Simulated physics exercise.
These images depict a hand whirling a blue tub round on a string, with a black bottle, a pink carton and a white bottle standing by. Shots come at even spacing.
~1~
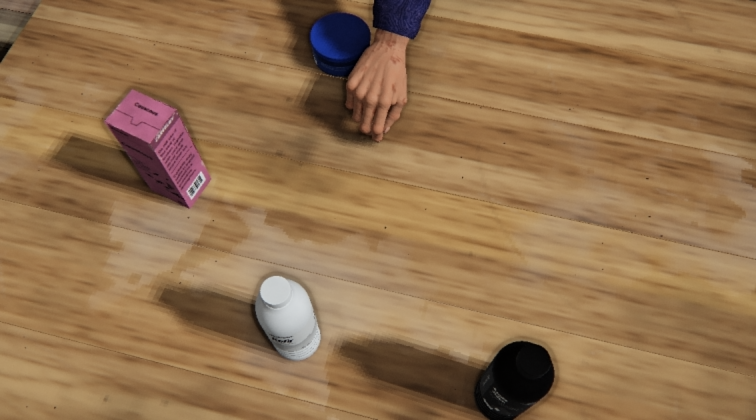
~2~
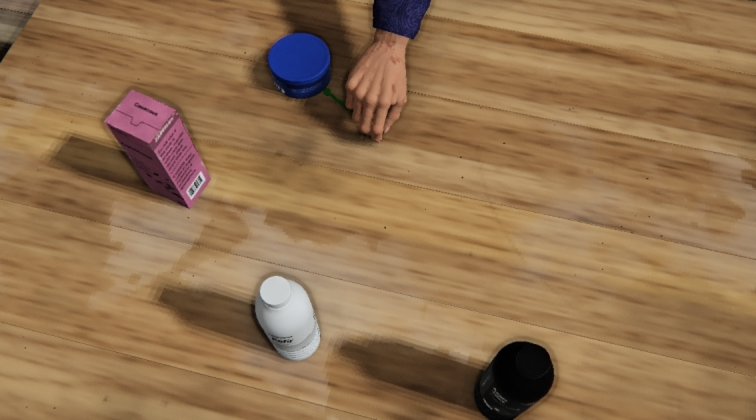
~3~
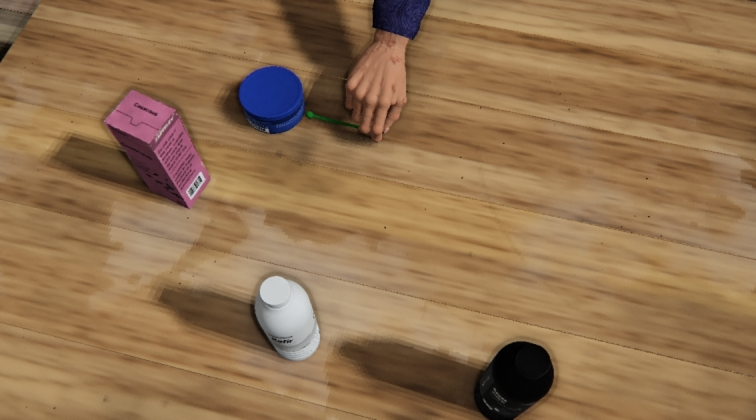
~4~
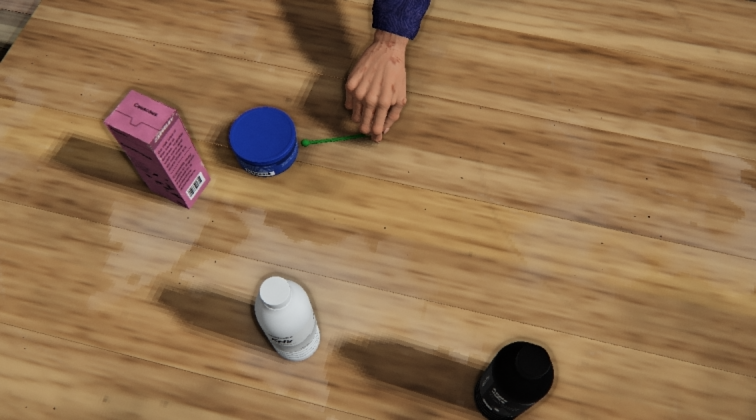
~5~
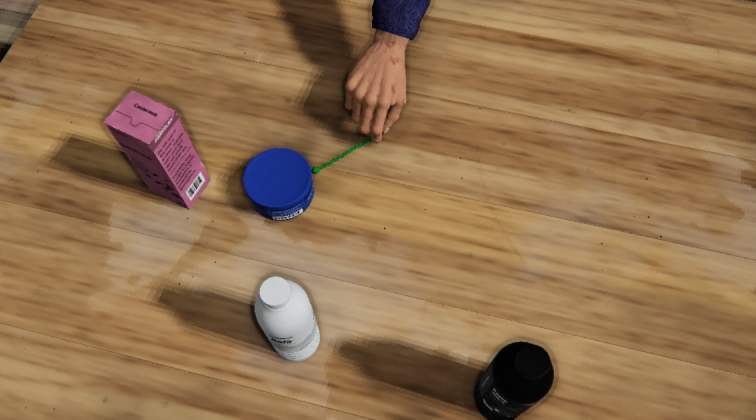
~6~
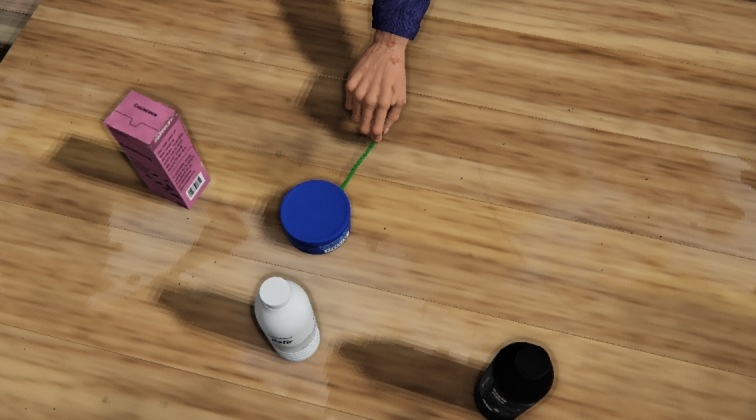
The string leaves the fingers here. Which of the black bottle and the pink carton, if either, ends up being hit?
Here is how it goes: The black bottle is left alone; the pink carton is left alone.
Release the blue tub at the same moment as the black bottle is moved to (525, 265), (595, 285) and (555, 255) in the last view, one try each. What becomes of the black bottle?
First spot: Contact, second spot: Contact, third spot: Contact.
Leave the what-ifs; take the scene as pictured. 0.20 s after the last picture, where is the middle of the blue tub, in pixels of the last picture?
About (563, 309).
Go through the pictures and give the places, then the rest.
The first picture shows blue tub (340, 35); black bottle (535, 360); pink carton (140, 115); white bottle (275, 290).
The second picture shows blue tub (299, 57).
The third picture shows blue tub (271, 91).
The fourth picture shows blue tub (262, 134).
The fifth picture shows blue tub (277, 177).
The sixth picture shows blue tub (315, 210); black bottle (534, 361); pink carton (140, 116); white bottle (275, 291); going round anticlockwise.
Then, 0.08 s after the last picture, tub near (417, 256).
Then, 0.20 s after the last picture, tub near (563, 309).
At rest, tub off the table. The black bottle stays untouched and the pink carton remains clear.
